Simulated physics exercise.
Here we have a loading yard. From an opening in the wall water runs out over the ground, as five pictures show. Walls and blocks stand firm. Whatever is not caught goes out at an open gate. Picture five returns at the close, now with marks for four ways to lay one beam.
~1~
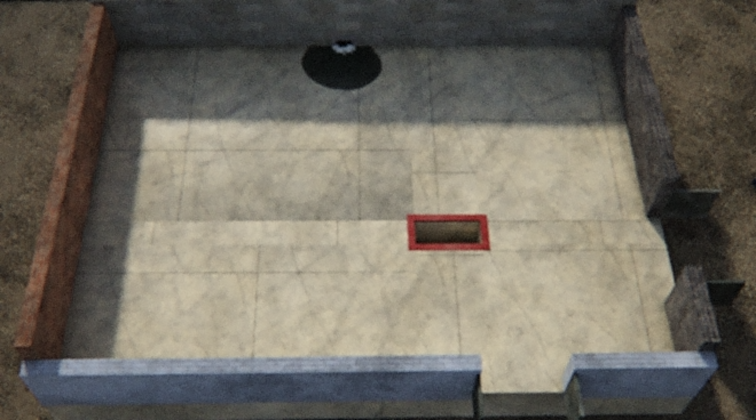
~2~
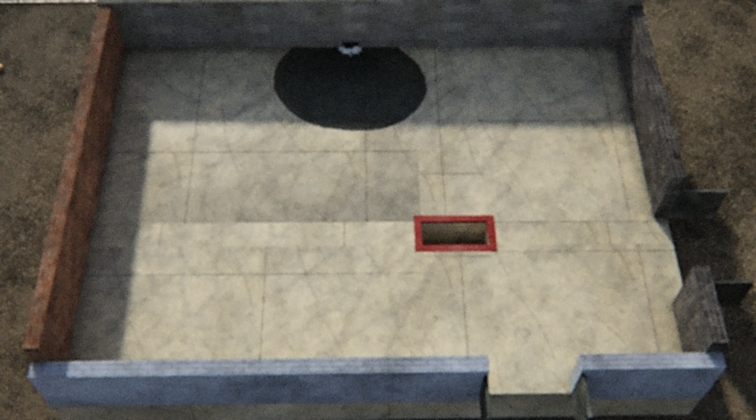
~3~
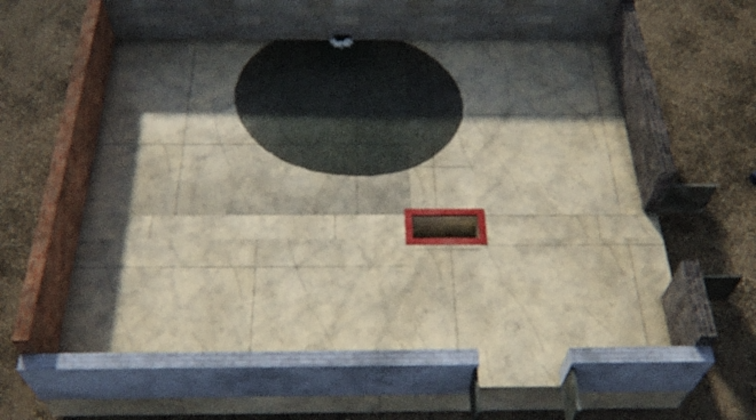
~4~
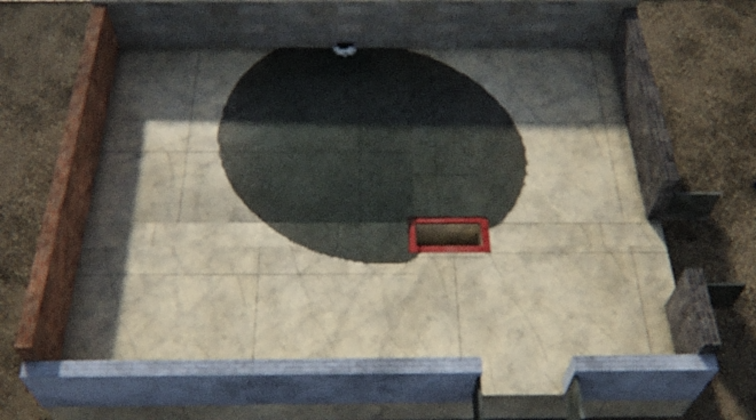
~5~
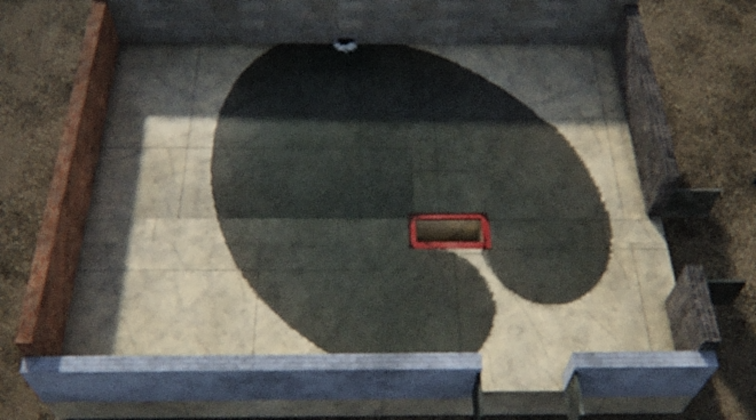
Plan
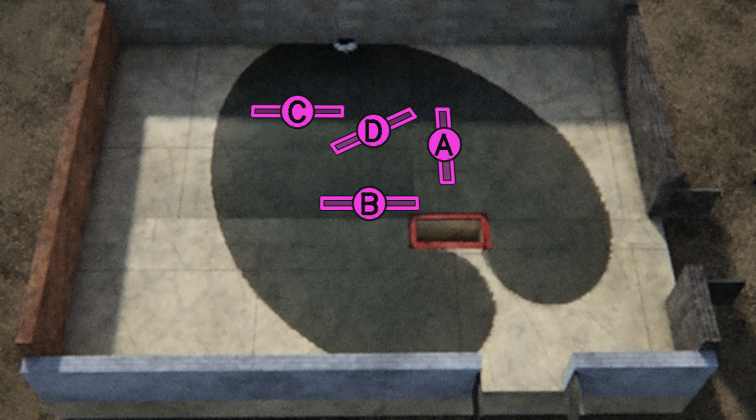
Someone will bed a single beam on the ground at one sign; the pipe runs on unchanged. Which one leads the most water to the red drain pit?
Go for A.
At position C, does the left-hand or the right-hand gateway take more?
More leaves on the left.
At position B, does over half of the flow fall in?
No, it does not.
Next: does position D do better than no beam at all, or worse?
Worse.
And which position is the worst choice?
It is D.
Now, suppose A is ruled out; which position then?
Here it is position C.
On the marked copy, A from (447, 182) to (442, 109); B from (321, 202) to (417, 203); C from (252, 111) to (342, 111); D from (334, 148) to (412, 113).
With A, about 37 % of the stream runs into the red drain pit, about 61 % out by the gates.
With B, about 22 % of the stream runs into the red drain pit, about 77 % out by the gates.
With C, about 29 % of the stream runs into the red drain pit, about 69 % out by the gates.
With D, about 6 % of the stream runs into the red drain pit, about 93 % out by the gates.
